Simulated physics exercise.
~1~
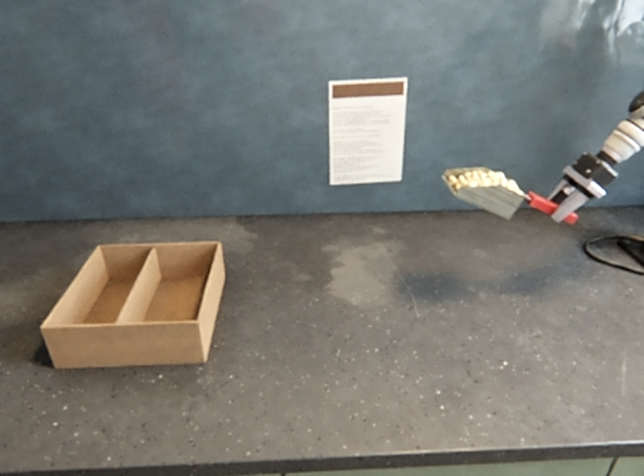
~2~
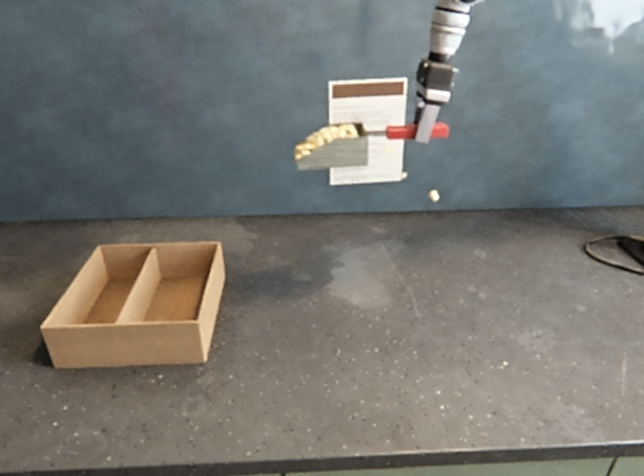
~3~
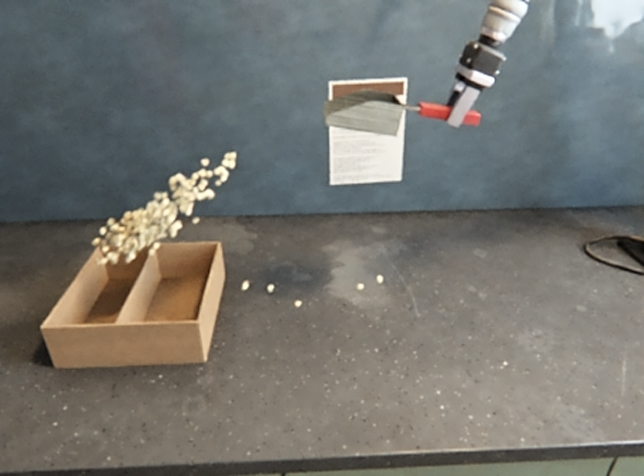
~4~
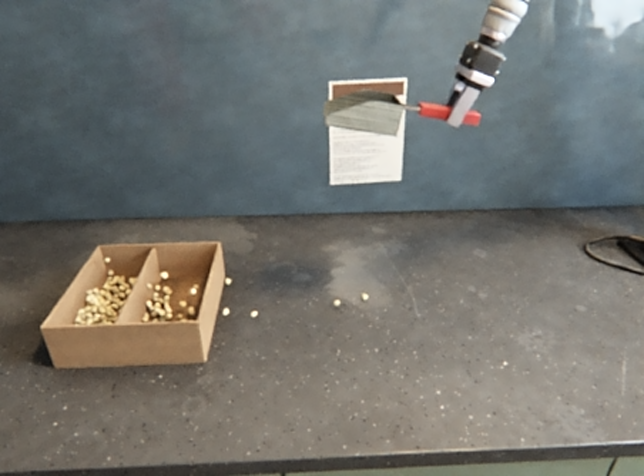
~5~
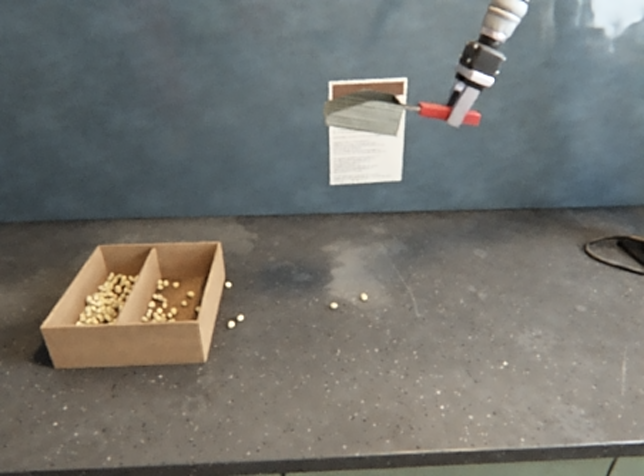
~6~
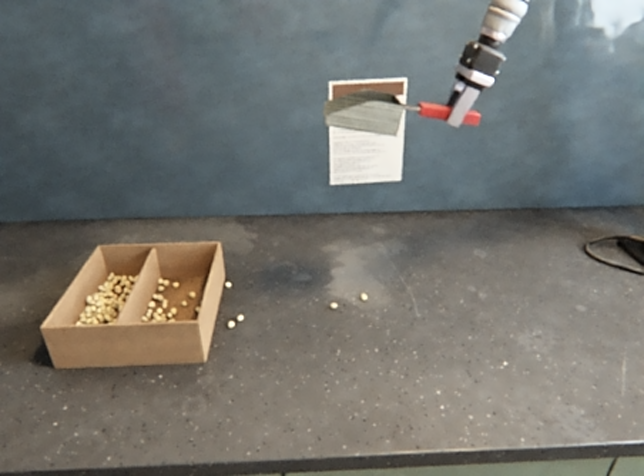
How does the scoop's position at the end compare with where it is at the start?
At the end the scoop is higher and farther left, in front of the sheet on the wall, whereas it starts lower down and farther to the right.
